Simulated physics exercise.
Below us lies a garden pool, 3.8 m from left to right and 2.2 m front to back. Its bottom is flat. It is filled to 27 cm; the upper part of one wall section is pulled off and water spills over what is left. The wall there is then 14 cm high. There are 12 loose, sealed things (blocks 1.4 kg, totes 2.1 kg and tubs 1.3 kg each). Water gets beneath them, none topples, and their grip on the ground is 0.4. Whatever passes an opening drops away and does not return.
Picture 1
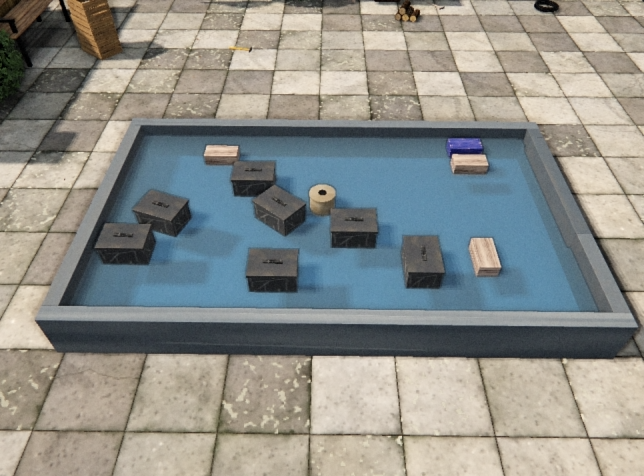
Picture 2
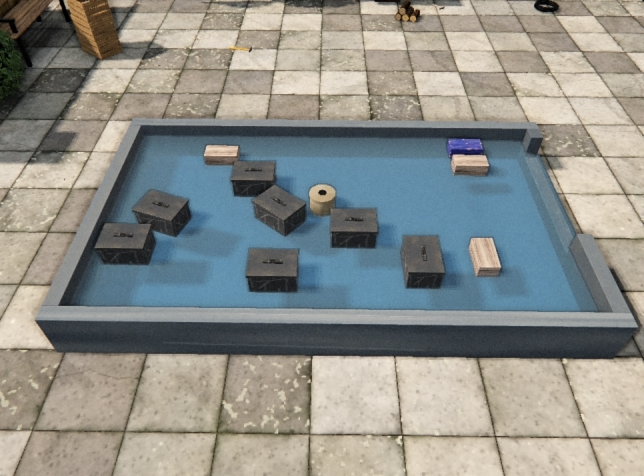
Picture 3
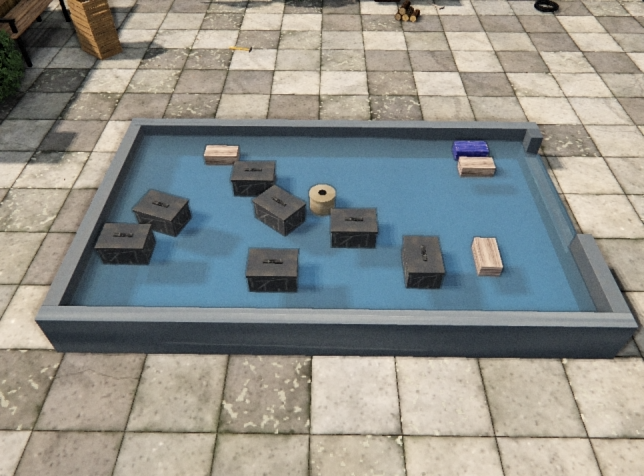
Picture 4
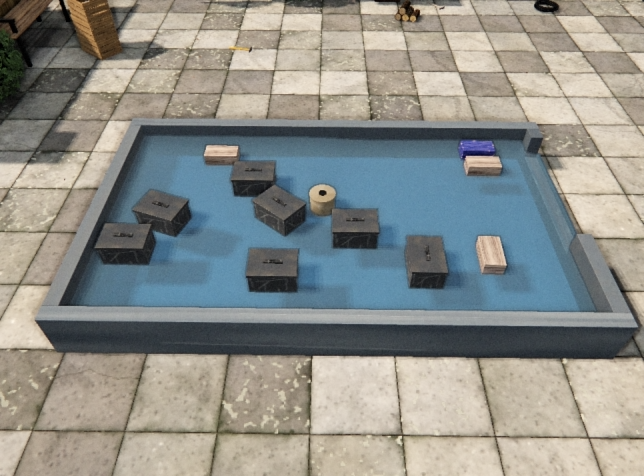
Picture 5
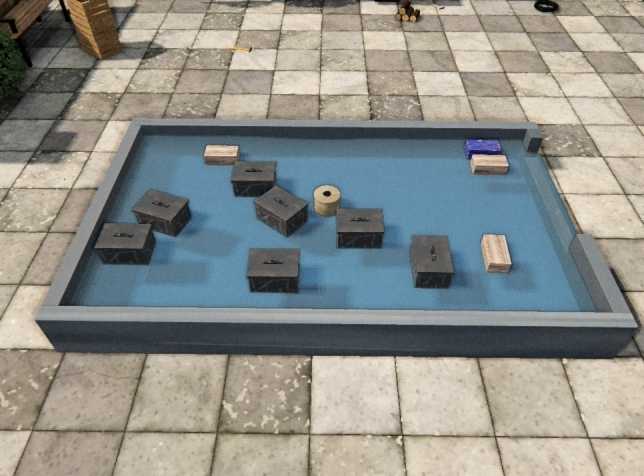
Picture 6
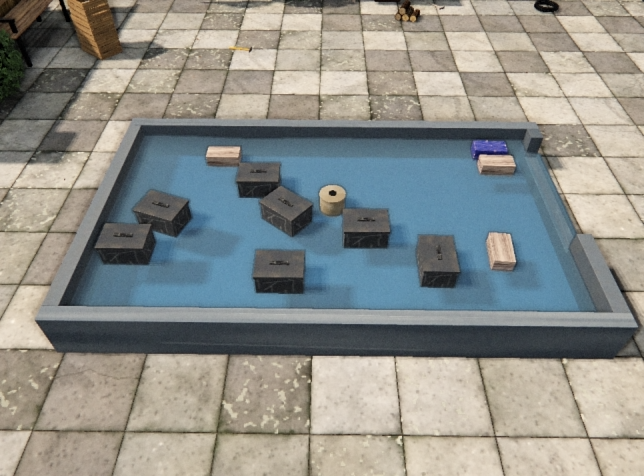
A shallow, blue-floored garden pool with grey walls sits on square stone paving, seen from above at an angle by a still camera. Seven dark grey boxes and a round tan tub stand left and centre, with pale wooden blocks near the back-left and right, one beside a blue block. A right wall section lowers, then the right-hand blocks drift slowly rightward, and several boxes and the tub shift slightly after them.
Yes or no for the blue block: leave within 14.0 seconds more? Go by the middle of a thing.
Blue block leaves.
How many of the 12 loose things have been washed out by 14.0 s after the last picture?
3 of them.
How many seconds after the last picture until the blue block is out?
Near 2.5 s.
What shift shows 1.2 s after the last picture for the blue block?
Roughly 40 cm by then.
Then, 1.2 s after the last picture the blue block is near (512, 150), 0.4 m from its start, afloat; 0 of 12 are out; 12 afloat.
Then, 5.2 s after the last picture the blue block has gone out; 2 of 12 are out; 10 afloat.
Then, 10.0 s after the last picture the blue block has gone out; 3 of 12 are out; 9 afloat.
Then, 14.0 s after the last picture the blue block has gone out; 3 of 12 are out; 9 afloat.
